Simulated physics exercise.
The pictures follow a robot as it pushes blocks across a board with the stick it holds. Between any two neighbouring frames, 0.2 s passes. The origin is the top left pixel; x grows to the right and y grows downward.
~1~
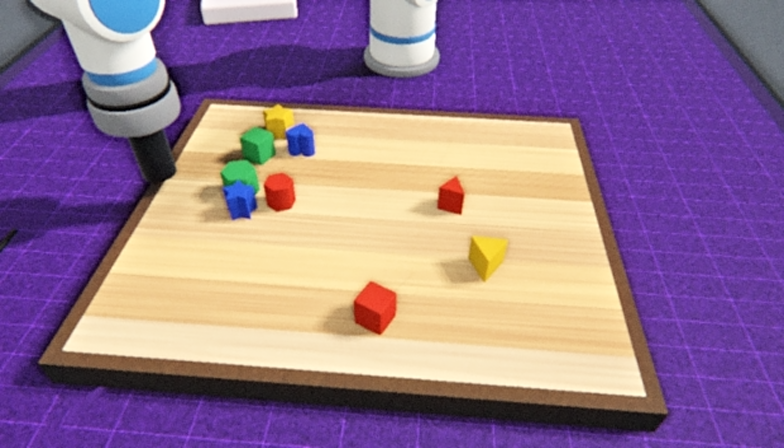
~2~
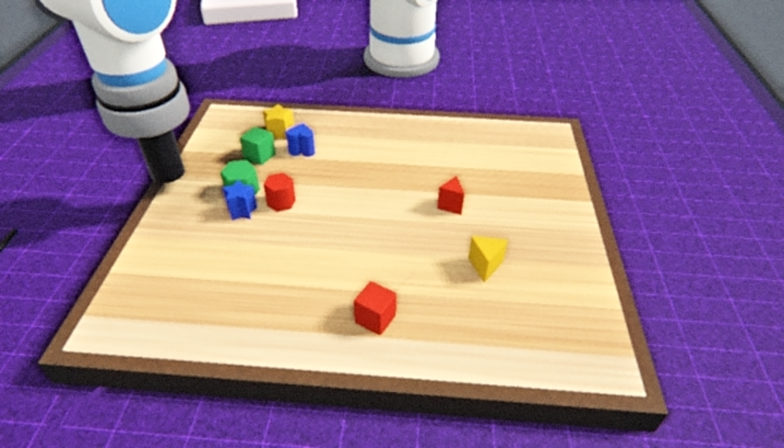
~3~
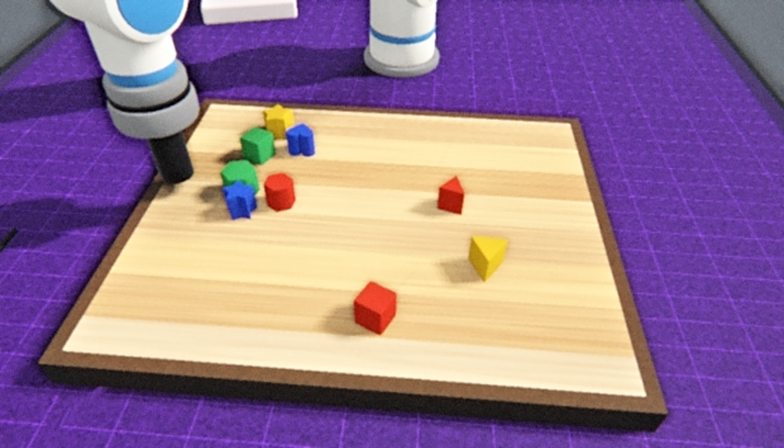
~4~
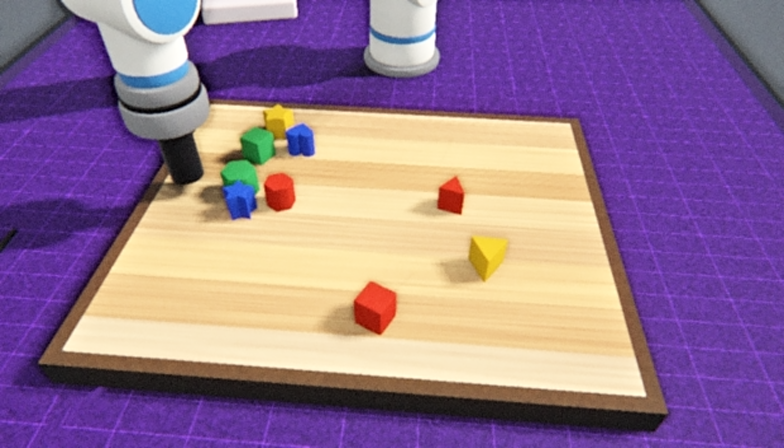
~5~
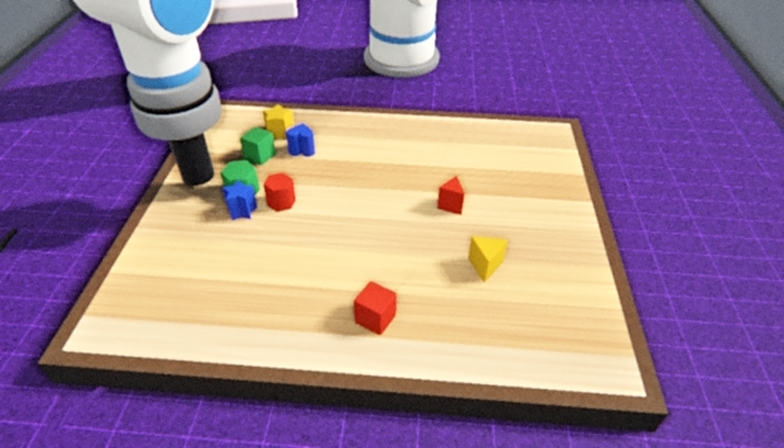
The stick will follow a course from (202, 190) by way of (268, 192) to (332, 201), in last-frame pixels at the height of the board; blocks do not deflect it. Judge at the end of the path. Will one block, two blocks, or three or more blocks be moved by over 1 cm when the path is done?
The push moves two blocks more than 1 cm.
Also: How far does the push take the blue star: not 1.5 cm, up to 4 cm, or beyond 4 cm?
Result: Under 1.5 cm.
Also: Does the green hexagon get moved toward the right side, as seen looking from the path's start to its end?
No.
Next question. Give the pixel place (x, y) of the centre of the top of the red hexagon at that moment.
Roughly at (334, 199).
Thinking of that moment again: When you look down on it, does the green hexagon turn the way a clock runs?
Final answer: No.
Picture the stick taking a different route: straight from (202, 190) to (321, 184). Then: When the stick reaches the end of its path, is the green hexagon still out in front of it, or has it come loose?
I'm fairly sure the green hexagon rides along ahead of the stick to the very end.
The first path, step by step. One third of the way, stick at (244, 178); blue star at (239, 191), turned 20° clockwise; green hexagon at (274, 169), turned 20° anticlockwise; red hexagon at (292, 182), turned 45° clockwise.
Two thirds of the way, stick at (288, 181); blue star at (239, 191), turned 20° clockwise; green hexagon at (318, 166), turned 40° anticlockwise; red hexagon at (311, 187).
At the end, stick at (331, 188); blue star at (239, 191), turned 20° clockwise; green hexagon at (349, 162), turned 80° anticlockwise; green square piece still; red hexagon at (334, 199), turned 195° clockwise.
